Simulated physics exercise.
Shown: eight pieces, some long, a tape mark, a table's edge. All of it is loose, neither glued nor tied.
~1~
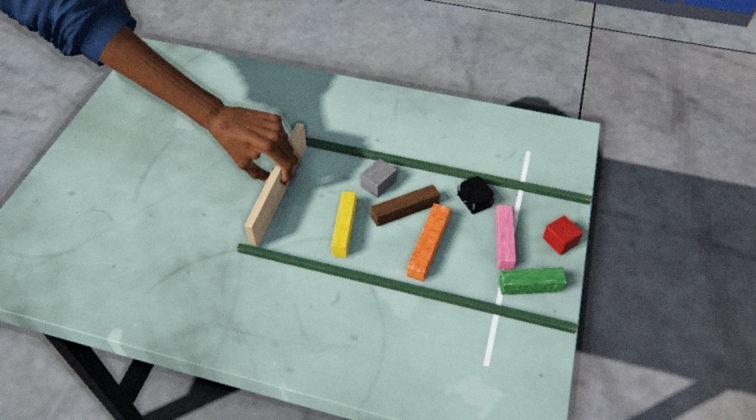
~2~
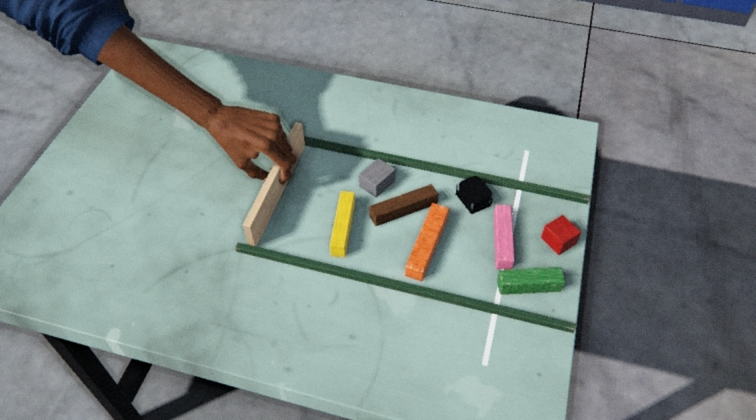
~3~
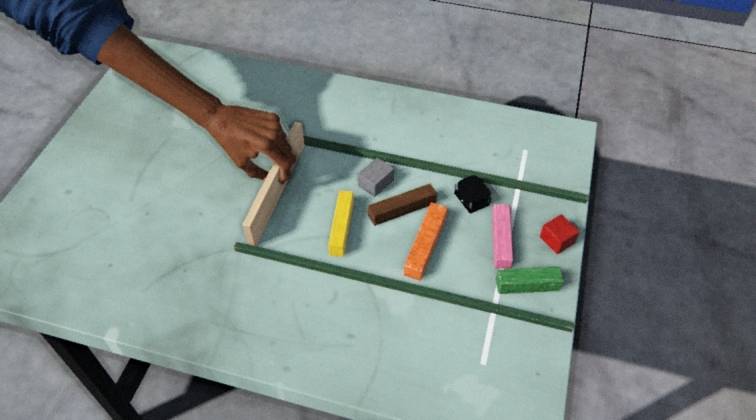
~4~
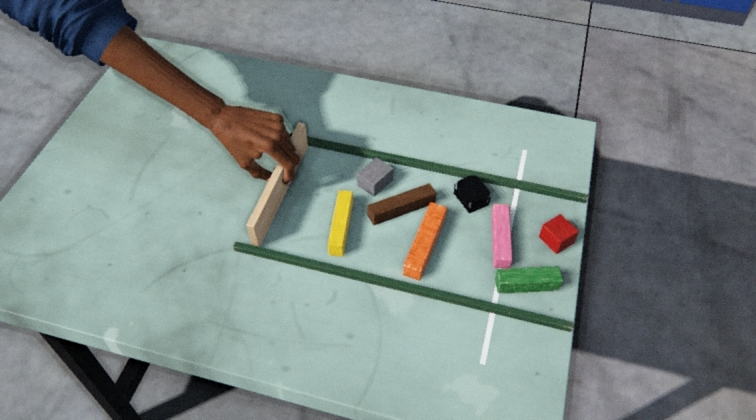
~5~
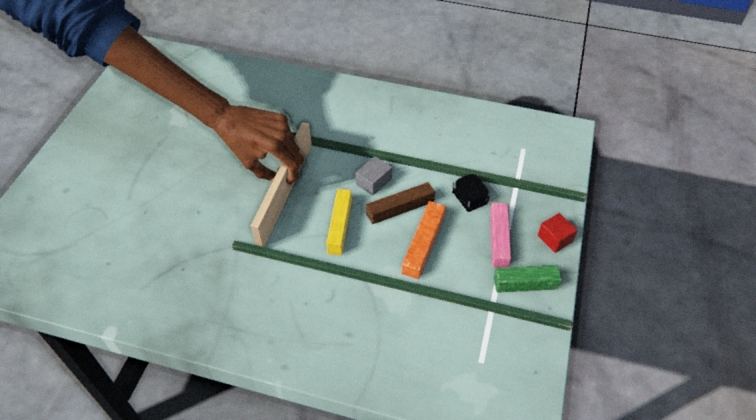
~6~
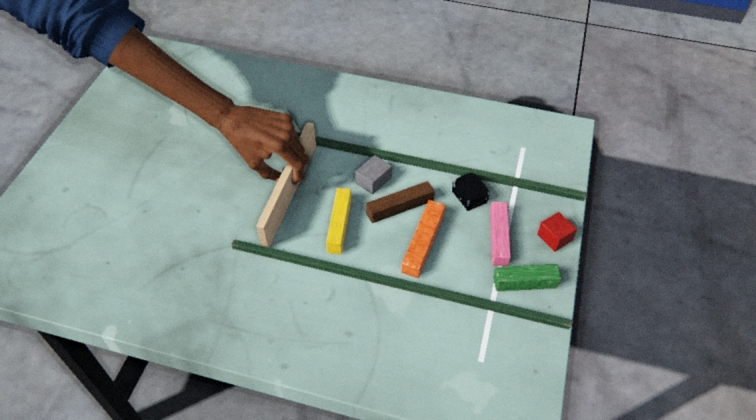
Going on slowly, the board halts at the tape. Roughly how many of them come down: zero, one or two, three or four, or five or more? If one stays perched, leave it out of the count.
Lost: One or two.
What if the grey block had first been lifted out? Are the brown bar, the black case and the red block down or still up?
Note: Brown bar is on by the end; black case is on by the end; red block is off by the end.
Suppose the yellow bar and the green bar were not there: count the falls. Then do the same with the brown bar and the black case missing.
The number is 1 for the first case and 0 for the second.
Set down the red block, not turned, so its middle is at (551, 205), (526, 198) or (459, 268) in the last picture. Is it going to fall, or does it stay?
In turn: Topples off, topples off, stays put.
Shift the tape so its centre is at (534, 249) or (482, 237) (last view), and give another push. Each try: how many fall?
Down on the floor: 4 and 0.
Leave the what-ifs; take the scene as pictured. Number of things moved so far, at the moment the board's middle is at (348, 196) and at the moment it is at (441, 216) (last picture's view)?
Moved so far: 2, later 6.
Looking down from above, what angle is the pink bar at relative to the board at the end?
About 20 degrees.
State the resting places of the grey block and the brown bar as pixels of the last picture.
The grey block ends up near (525, 203), and the brown bar near (539, 226).
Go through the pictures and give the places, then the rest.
Red block (562, 235); green bar (532, 281); pink bar (505, 237); board (278, 183); tape (510, 246), in the first picture.
Green bar (530, 281); brown bar (404, 205), in the second picture.
Pink bar (502, 236); yellow bar (342, 223), in the third picture.
Red block (559, 234); black case (472, 194), in the fourth picture.
Green bar (527, 279); board (284, 183), in the fifth picture.
Red block (557, 232); green bar (527, 278); pink bar (500, 233); board (289, 183); tape (505, 242), in the sixth picture.
A little later, none off yet; red block at rest near (557, 232); green bar at rest near (527, 278); pink bar at rest near (500, 233).
Next, none off yet; red block at rest near (557, 232); green bar at rest near (527, 278); pink bar moving near (503, 234).
When it is over, the number that fall off is one or two; down, red block.
